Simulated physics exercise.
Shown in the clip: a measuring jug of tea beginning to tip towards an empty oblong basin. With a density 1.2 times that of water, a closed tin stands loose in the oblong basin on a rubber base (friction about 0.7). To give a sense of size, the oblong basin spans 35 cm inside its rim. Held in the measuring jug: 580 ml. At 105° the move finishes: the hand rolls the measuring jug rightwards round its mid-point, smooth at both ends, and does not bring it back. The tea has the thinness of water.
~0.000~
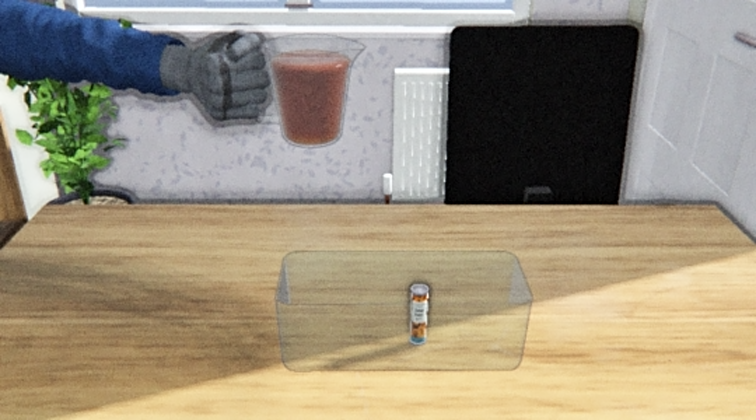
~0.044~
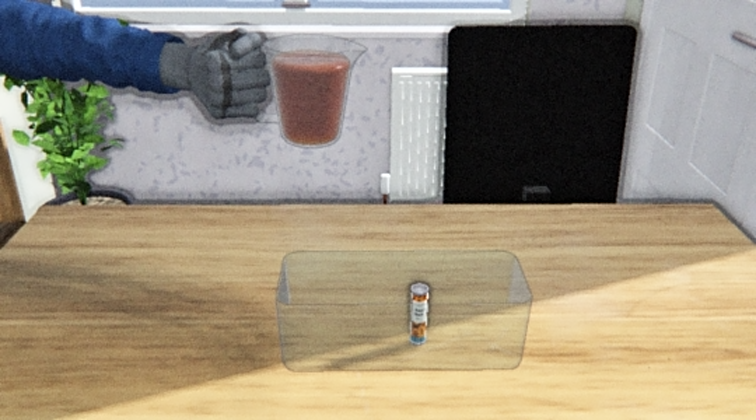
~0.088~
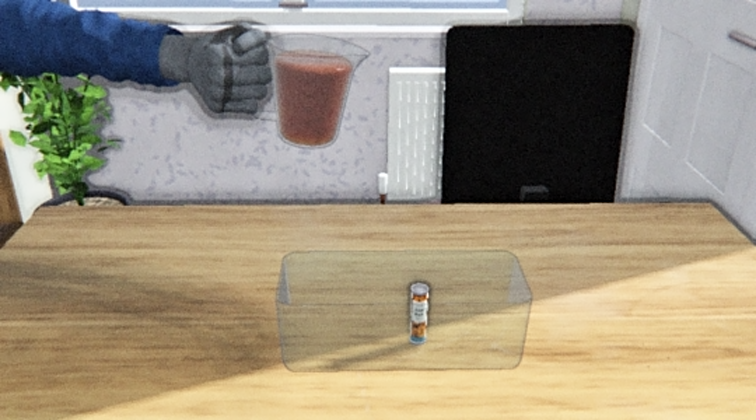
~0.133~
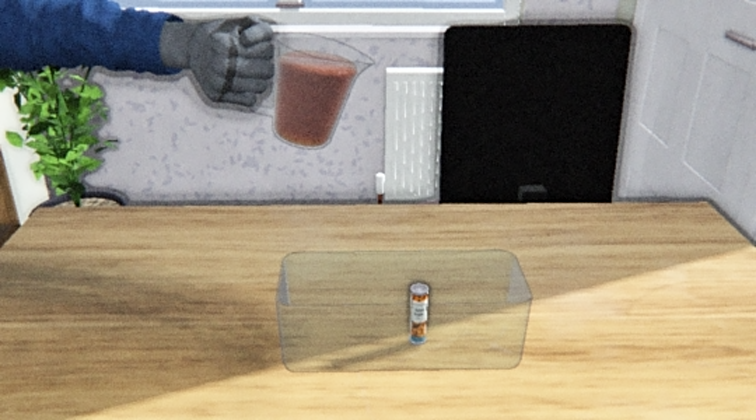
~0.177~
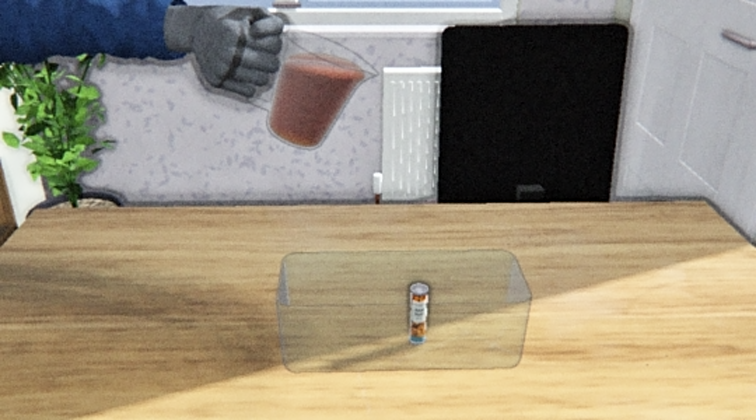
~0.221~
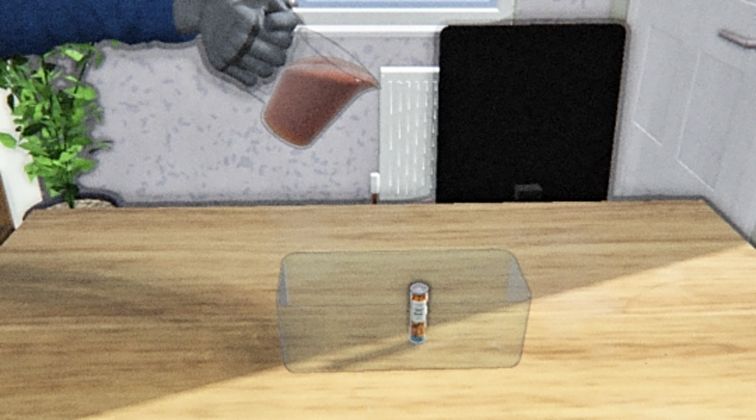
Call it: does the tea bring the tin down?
Call: Not brought down.
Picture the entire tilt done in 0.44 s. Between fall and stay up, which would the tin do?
The tin stays on its base.
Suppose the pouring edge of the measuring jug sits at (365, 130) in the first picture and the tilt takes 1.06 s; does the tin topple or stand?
It tumbles.
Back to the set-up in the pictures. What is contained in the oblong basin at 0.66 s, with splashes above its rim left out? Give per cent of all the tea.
The share is close to 58 percent.
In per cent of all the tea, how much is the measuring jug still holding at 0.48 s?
I'd estimate some 48 % remains.
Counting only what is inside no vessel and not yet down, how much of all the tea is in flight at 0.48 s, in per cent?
Roughly 48 percent.
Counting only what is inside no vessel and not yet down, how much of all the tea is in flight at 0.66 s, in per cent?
About 32 % of the total.
By 0.48 s the tilt is 98° and 48 per cent is still to pour; the tin stands where it began.
By 0.66 s the tilt is 105° and 9 per cent is still to pour; the tin stands where it began.
By 0.86 s the tilt is 105° and 0 per cent is still to pour; the tin stands where it began.
By 1.07 s the tilt is 105° and 0 per cent is still to pour; the tin leans 7°.
At rest the tin stands where it began.
